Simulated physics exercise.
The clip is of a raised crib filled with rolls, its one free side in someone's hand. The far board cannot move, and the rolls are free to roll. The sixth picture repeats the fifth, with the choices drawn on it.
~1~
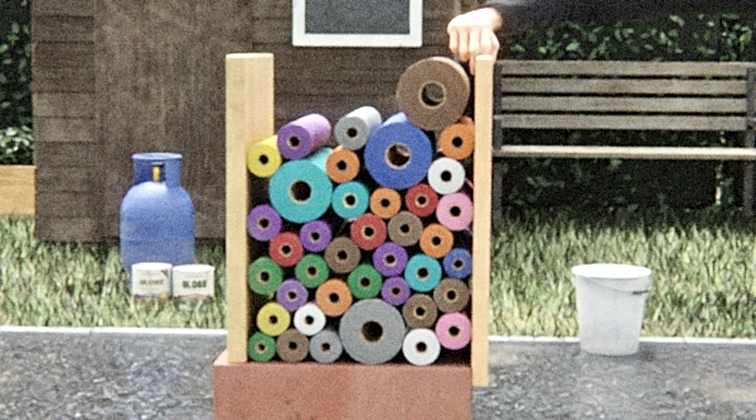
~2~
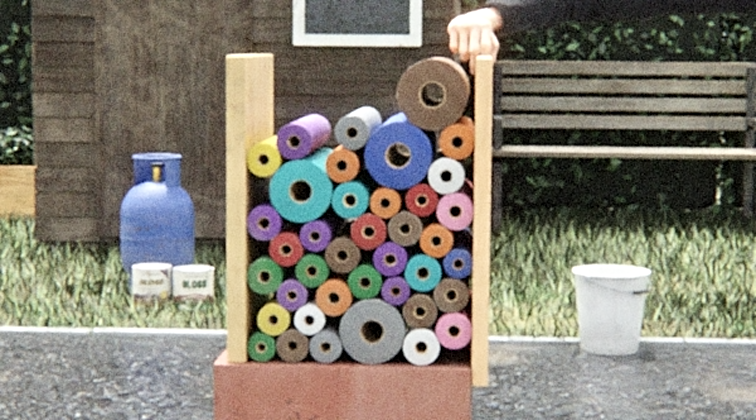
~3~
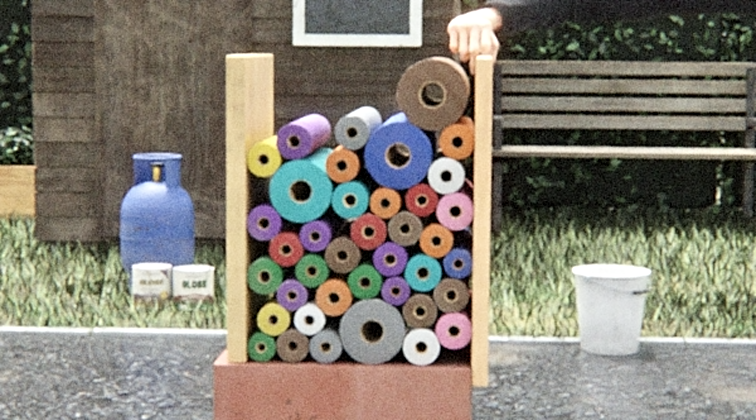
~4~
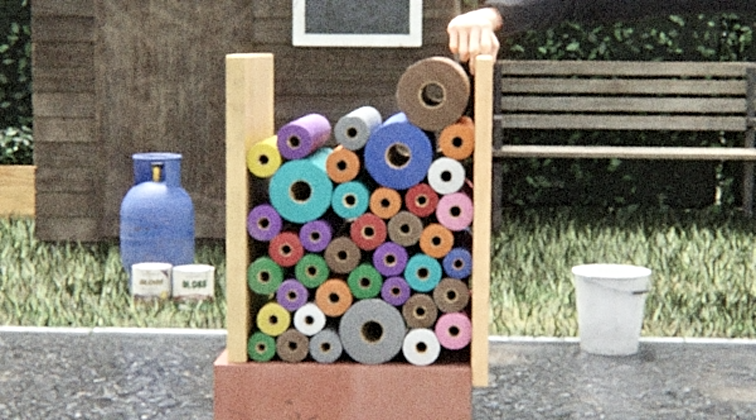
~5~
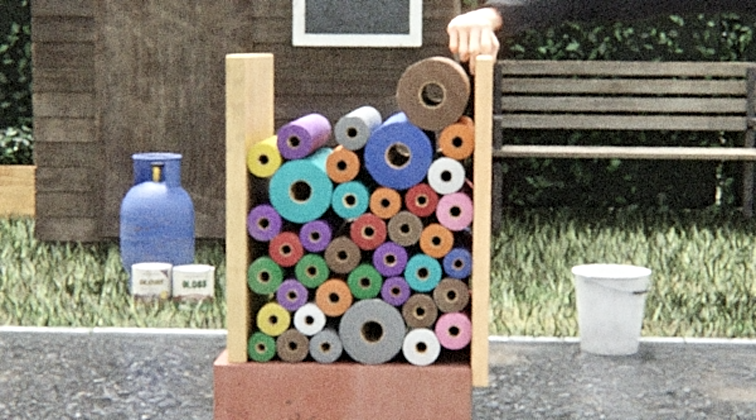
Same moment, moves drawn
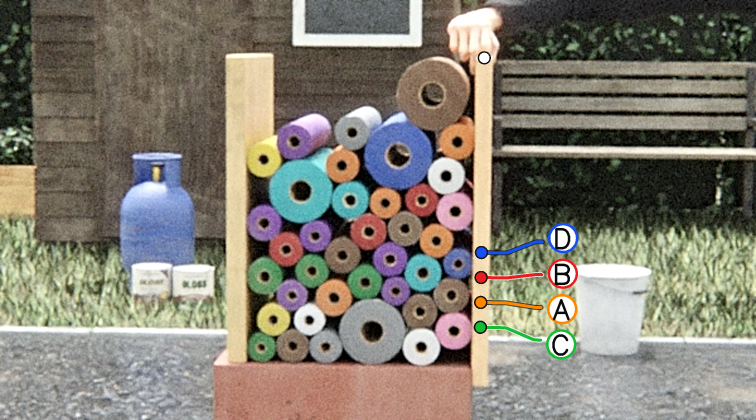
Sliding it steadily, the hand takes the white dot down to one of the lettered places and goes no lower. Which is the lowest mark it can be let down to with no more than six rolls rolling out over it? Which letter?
Slide it to D.
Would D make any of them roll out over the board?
Yes, at D.
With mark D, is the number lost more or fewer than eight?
At D, fewer than eight.
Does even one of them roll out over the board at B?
At B: Yes.
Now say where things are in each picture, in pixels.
An orange roll (334, 298); a green roll (312, 271); an orange roll (437, 241), in the first picture.
An orange roll (437, 241); a red roll (369, 232), in the second picture.
An orange roll (385, 203); a yellow roll (264, 160), in the third picture.
Side board (482, 209), in the fourth picture.
A pink roll (454, 331); an orange roll (334, 298); a green roll (312, 271), in the fifth picture.
On the marked copy, A at (481, 302); B at (481, 277); C at (480, 328); D at (481, 253); the white dot at (484, 58).
Following D. Soon after the start, top of the board (475, 140).
Later, top of the board (474, 230).
In the end, top of the board (474, 252), five out over the board.
As for the rest, A more than six out over the board; B more than six out over the board; C more than six out over the board.
